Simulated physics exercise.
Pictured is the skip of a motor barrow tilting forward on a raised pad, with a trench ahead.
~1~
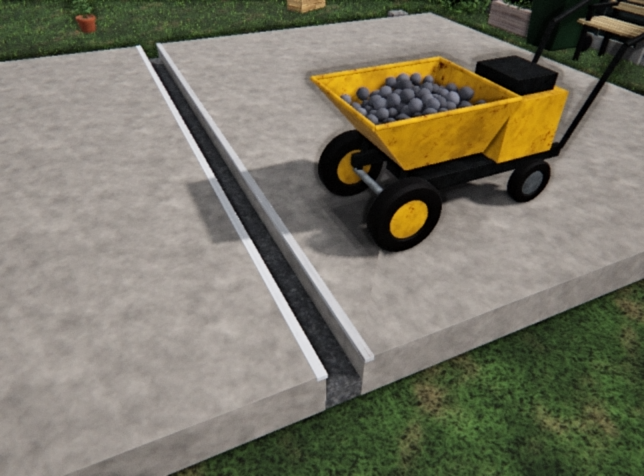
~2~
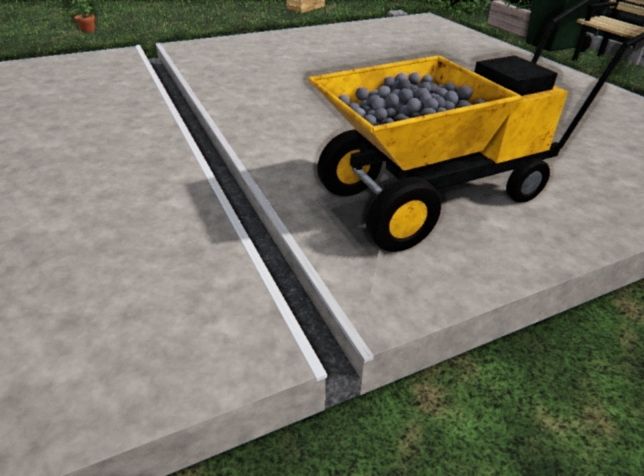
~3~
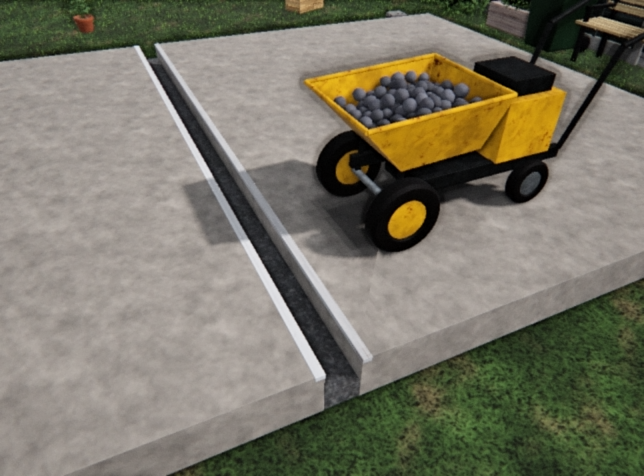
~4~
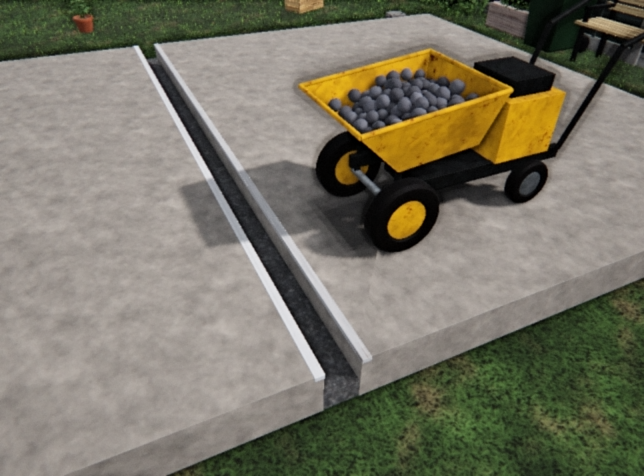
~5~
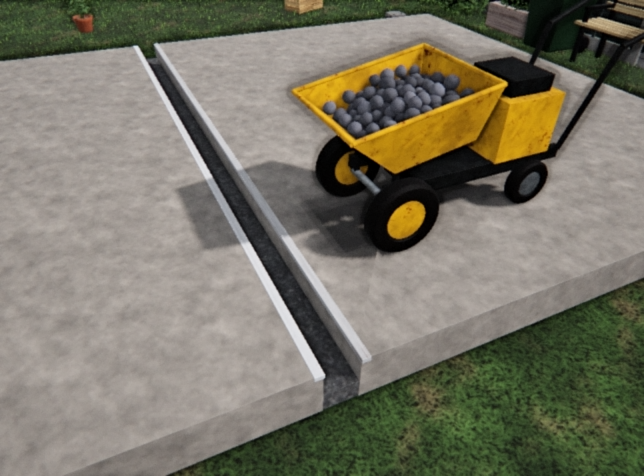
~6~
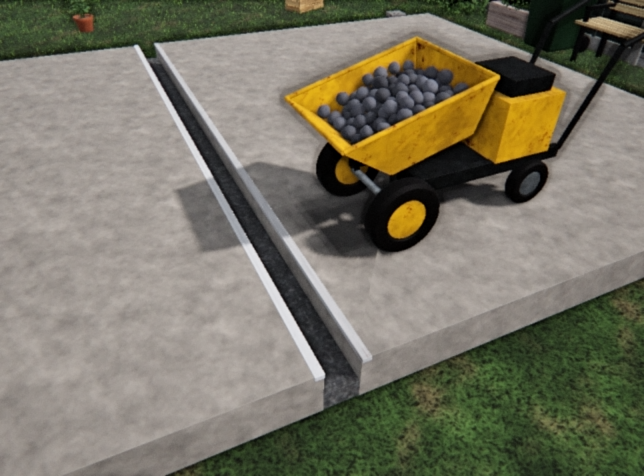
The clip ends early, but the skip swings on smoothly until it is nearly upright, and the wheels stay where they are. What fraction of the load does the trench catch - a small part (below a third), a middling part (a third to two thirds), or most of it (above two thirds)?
A middling part, a third to two thirds.
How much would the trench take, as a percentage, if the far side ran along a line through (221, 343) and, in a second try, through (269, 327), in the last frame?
You'd get 100 % in the first case and 70 % in the second.
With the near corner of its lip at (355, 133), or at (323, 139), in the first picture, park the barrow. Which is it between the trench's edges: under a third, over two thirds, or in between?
First: Less than a third. Second: Below one third.
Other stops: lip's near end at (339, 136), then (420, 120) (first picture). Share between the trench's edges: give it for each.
About 0 per cent, then about 40 per cent.
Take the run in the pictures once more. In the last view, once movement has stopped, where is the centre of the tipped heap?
Roughly at (252, 246).
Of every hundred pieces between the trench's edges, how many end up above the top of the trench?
The answer is close to 25 per cent.
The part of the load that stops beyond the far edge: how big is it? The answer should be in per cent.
Estimate: Around 45 per cent.
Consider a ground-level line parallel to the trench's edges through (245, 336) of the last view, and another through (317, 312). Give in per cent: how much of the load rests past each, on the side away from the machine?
In order: 20 percent, then 80 percent.
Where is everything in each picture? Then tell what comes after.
The first picture shows lip of the skip near (375, 129), level; top of the load near (424, 96), round cobbles; first edge of the trench near (335, 306); far edge near (291, 320), the trench under half as wide as the skip, and about as deep as wide.
The second picture shows lip of the skip near (373, 130), level; top of the load near (422, 95).
The third picture shows lip of the skip near (368, 133), tipped barely; top of the load near (432, 100).
The fourth picture shows lip of the skip near (361, 138), tipped a little; top of the load near (423, 97).
The fifth picture shows lip of the skip near (352, 145), tipped a little; top of the load near (418, 95).
The sixth picture shows lip of the skip near (344, 153), tipped clearly; top of the load near (411, 92); first edge of the trench near (333, 306); far edge near (289, 320).
Shortly afterwards, skip tipped steeply; the whole lot in the skip.
Next, skip tipped right over; the bulk in the skip; a little in or heaped over the trench; a little beyond it; only a few falling.
Some moments later, skip tipped right over; a little in the skip; near a third in or heaped over the trench; near half beyond it.
In the end, skip tipped right over; a little in the skip; near half in or heaped over the trench; near half beyond it.
